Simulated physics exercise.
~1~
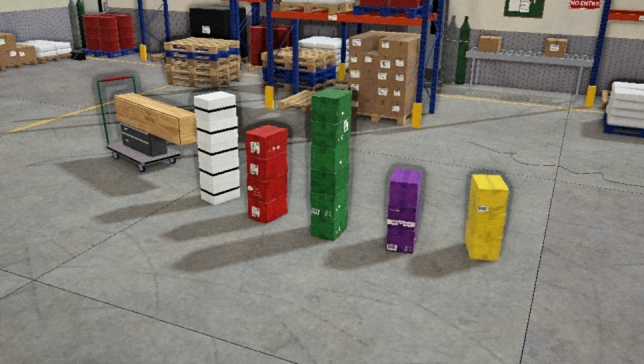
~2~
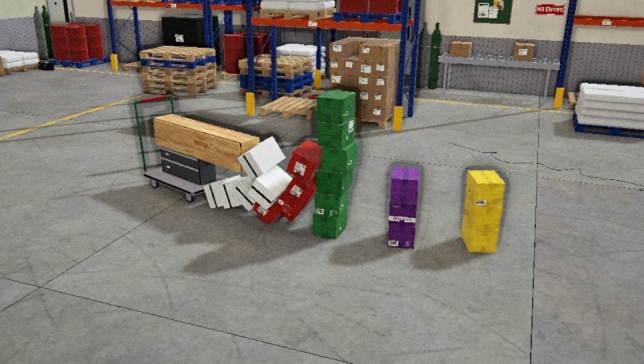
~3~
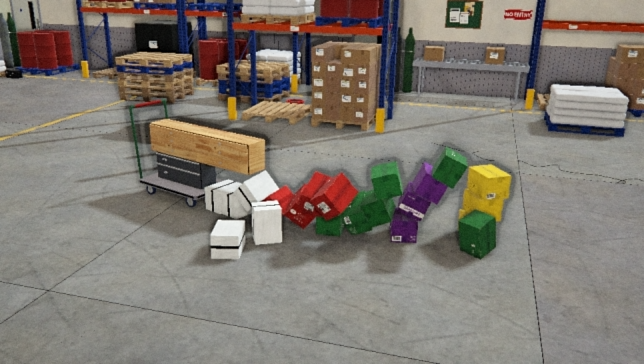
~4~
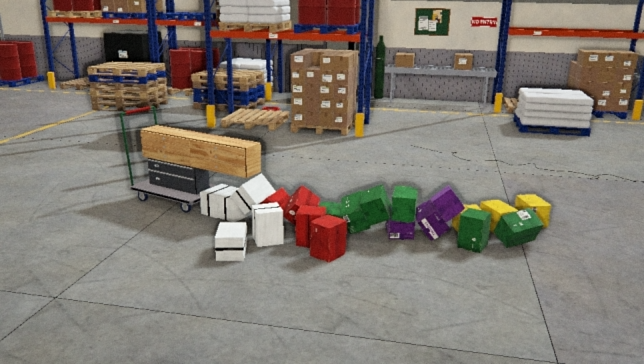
Warehouse floor with a loaded trolley rolling right into white boxes, toppling red, green, purple and yellow stacks into a scattered line.
